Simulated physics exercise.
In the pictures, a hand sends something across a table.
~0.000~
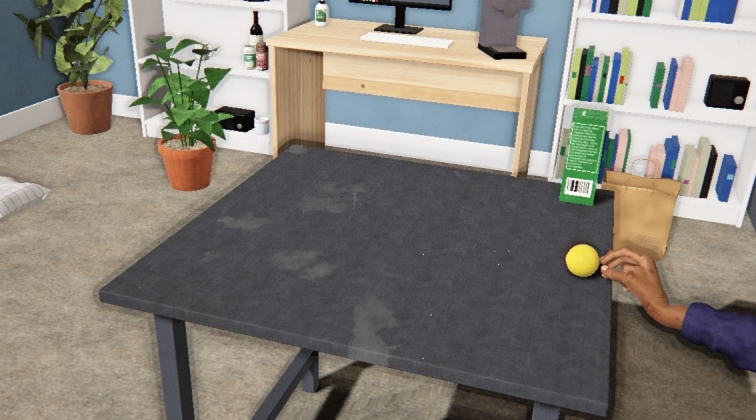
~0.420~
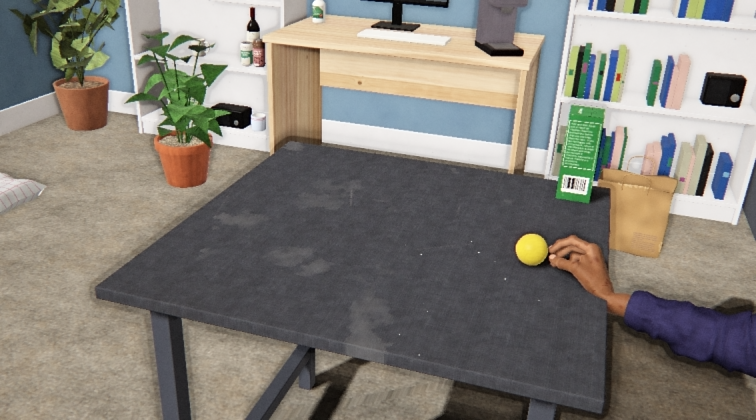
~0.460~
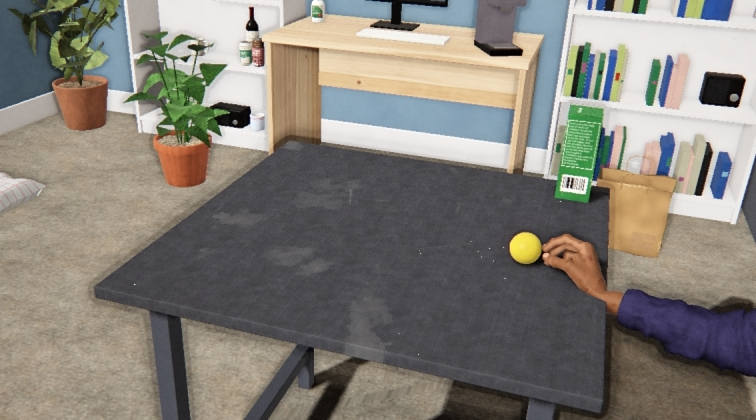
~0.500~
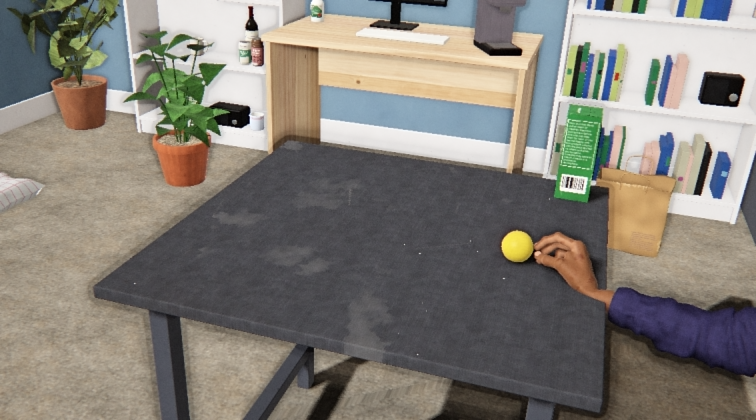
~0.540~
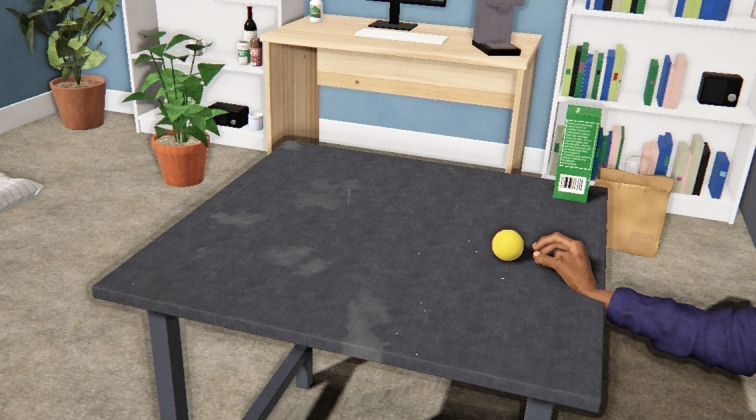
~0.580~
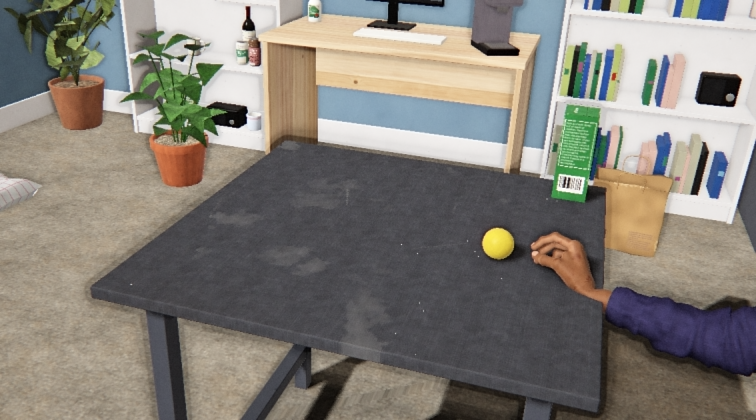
Yellow lemon moving left across a dark table, pushed by a hand from the right, then rolling slightly away from the fingers.
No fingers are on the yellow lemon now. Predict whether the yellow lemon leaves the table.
It stays up on the table.
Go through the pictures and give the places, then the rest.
The first picture shows under the hand; yellow lemon (583, 261).
The second picture shows under the hand; yellow lemon (532, 250).
The third picture shows under the hand; yellow lemon (526, 248).
The fourth picture shows yellow lemon (517, 247).
The fifth picture shows yellow lemon (508, 246) moved a little.
The sixth picture shows yellow lemon (498, 244) moved a little.
By 0.88 s, yellow lemon moved well along near (447, 235).
By 1.18 s, yellow lemon moved well along near (411, 229).
When it is over (2.2 s), moved from the start, yellow lemon. End places, in pixels of the last picture, yellow lemon near (381, 224).
